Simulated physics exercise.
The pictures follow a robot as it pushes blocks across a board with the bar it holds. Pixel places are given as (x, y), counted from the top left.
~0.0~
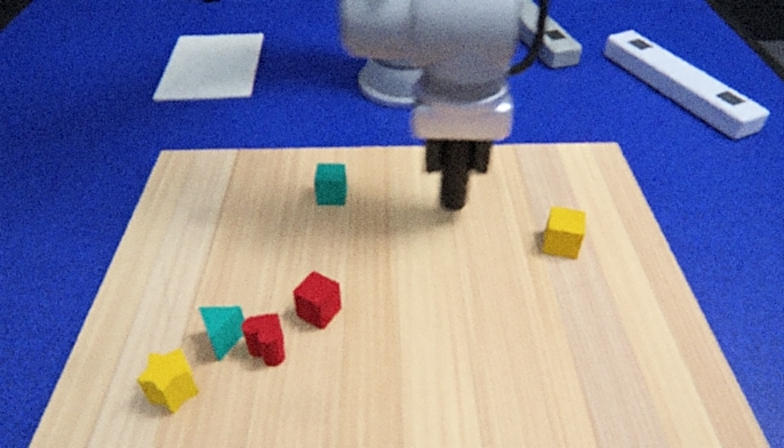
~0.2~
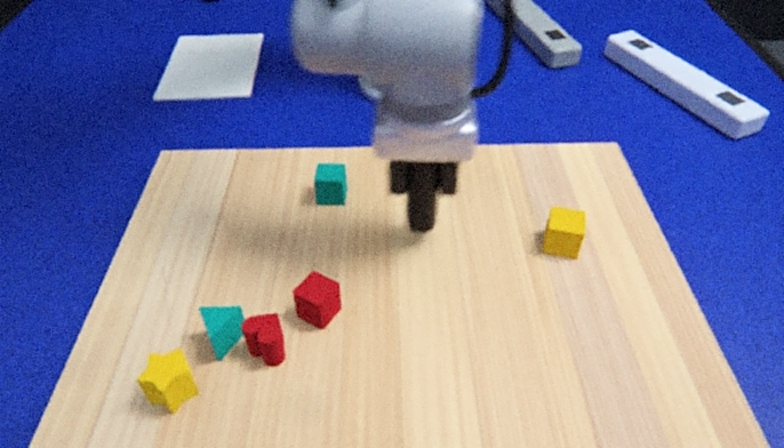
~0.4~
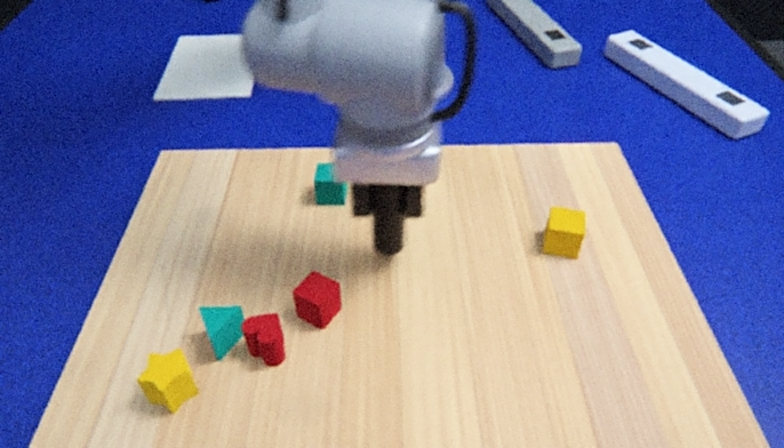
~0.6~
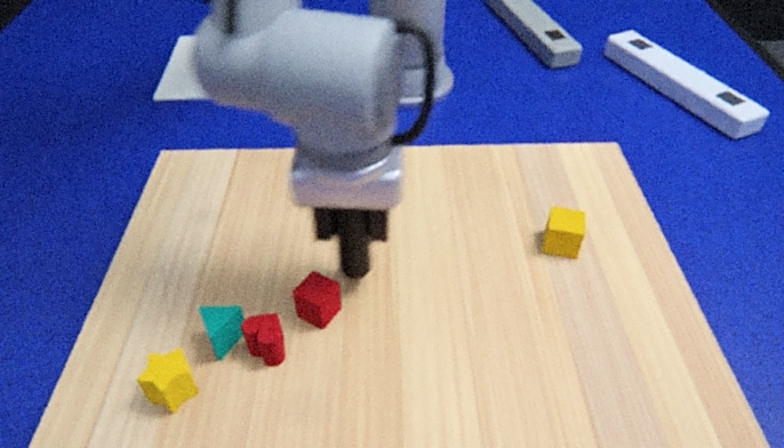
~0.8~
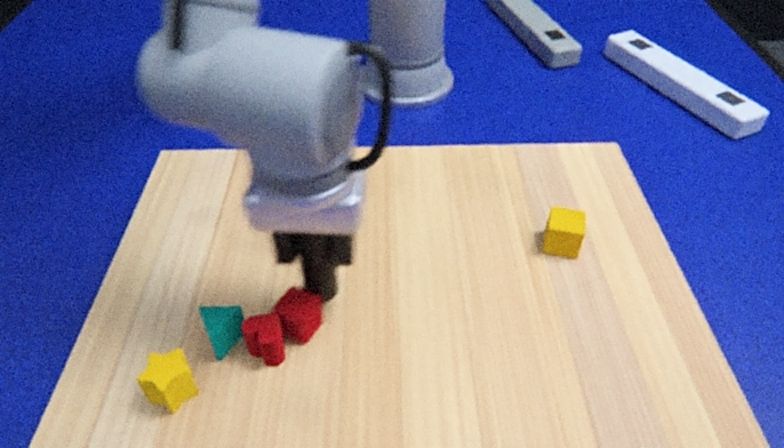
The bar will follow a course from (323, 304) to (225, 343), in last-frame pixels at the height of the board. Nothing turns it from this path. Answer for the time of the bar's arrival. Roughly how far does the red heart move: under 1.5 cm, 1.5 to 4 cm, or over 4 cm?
That one ends up more than 4 cm from where it is now.
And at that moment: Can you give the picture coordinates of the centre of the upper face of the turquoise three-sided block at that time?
That would be at about pixel (183, 322).
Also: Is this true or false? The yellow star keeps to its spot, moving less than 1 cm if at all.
That claim is true.
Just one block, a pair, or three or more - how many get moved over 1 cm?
The number of blocks that move over 1 cm is three or more.
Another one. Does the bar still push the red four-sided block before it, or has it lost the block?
Slid off.
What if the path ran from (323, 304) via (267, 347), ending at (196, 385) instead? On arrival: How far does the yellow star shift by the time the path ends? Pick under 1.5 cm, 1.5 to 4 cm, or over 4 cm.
Result: 1.5-4 cm.
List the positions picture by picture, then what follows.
In the first picture, tip of the bar at (452, 202), middles of tops, yellow star at (163, 368), turquoise three-sided block at (216, 317), red heart at (263, 326), red four-sided block at (316, 287).
In the second picture, bar at (421, 224), nothing pushed.
In the third picture, bar at (389, 246), nothing pushed.
In the fourth picture, bar at (356, 268), nothing pushed.
In the fifth picture, bar at (321, 291), yellow star at (163, 368), turquoise three-sided block at (216, 317), red heart at (263, 326), red four-sided block at (296, 302).
On the path given first. One third of the way, bar at (289, 305); red heart at (241, 347), turned 30° anticlockwise; red four-sided block at (264, 318).
Two thirds of the way, bar at (255, 318); turquoise three-sided block at (212, 317), turned 15° anticlockwise; red heart at (228, 367), turned 70° anticlockwise; red four-sided block at (235, 336), turned 20° anticlockwise.
At the end, bar at (220, 331); yellow star unmoved; turquoise three-sided block at (183, 322), turned 30° anticlockwise; red heart at (224, 380), turned 95° anticlockwise; red four-sided block at (216, 350), turned 45° anticlockwise.
